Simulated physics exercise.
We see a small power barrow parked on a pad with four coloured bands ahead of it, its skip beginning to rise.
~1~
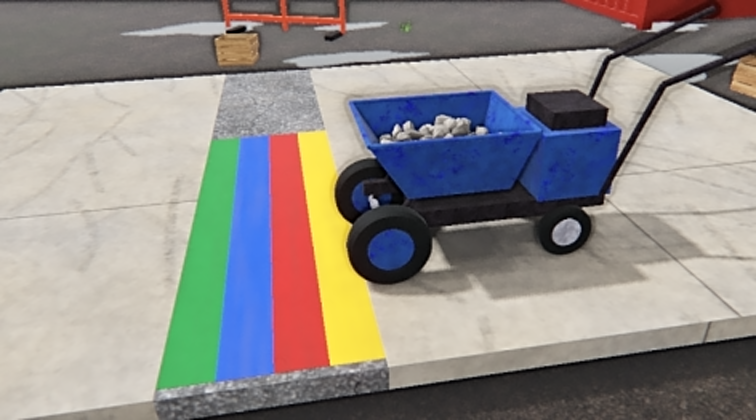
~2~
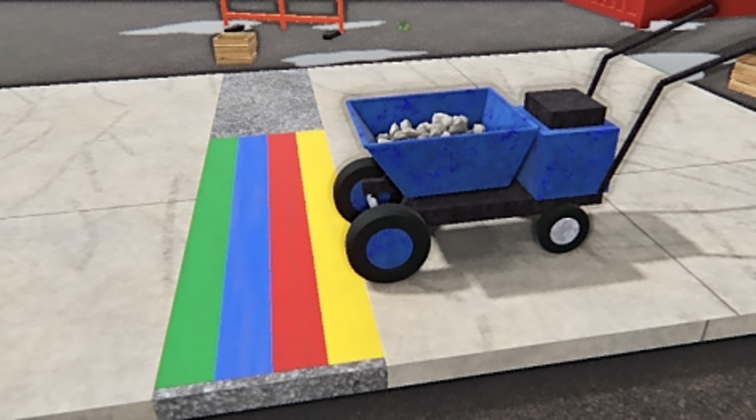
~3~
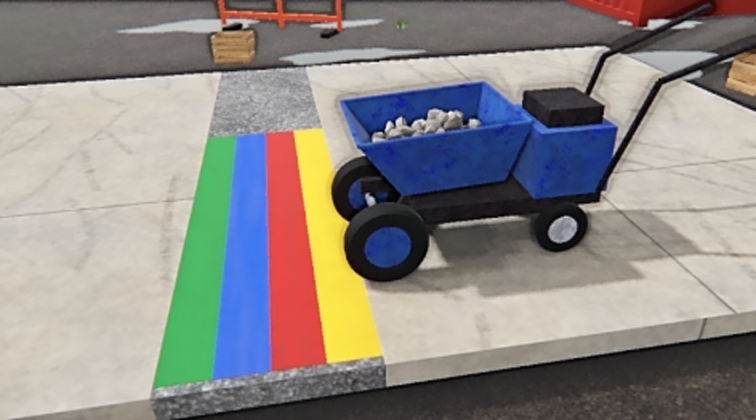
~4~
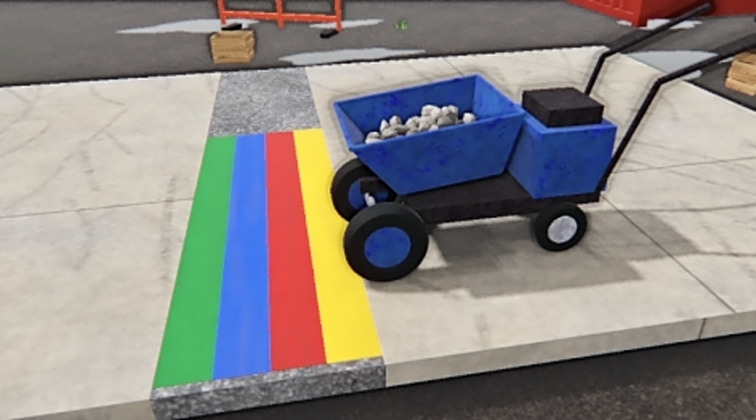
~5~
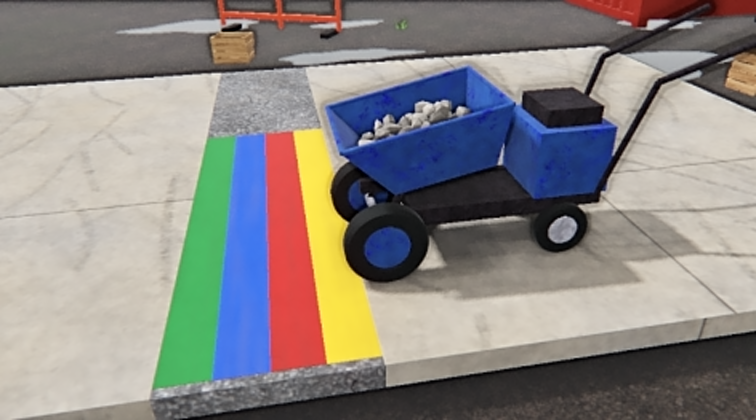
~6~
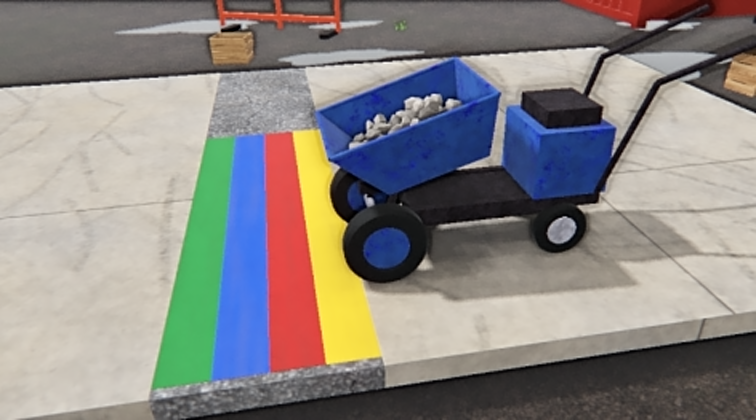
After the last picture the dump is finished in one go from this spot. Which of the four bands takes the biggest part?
Most covered: The blue band.
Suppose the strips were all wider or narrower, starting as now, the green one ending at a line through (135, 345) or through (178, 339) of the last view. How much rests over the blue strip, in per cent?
About 50 and 40 per cent.
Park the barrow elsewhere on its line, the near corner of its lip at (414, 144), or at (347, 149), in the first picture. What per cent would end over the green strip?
About 10 and 30 per cent.
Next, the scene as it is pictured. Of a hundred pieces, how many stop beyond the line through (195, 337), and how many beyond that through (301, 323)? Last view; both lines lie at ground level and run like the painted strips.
Near 30 % and 100 %.
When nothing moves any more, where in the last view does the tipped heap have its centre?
Close to (231, 264).
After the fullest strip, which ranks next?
Second comes the green one.
Soon after the last picture, skip tipped steeply; all in the skip.
A little later, skip tipped right over; nearly all in the skip; a stray few over the red strip; a stray few over the blue strip.
Later still, skip tipped right over; about a quarter in the skip; a stray few over the red strip; about a third over the blue strip; about a quarter over the green strip; a small part off the paint.
By the end, skip tipped right over; none over the yellow strip; a small part over the red strip; about a third over the blue strip; about a quarter over the green strip; a small part off the paint.
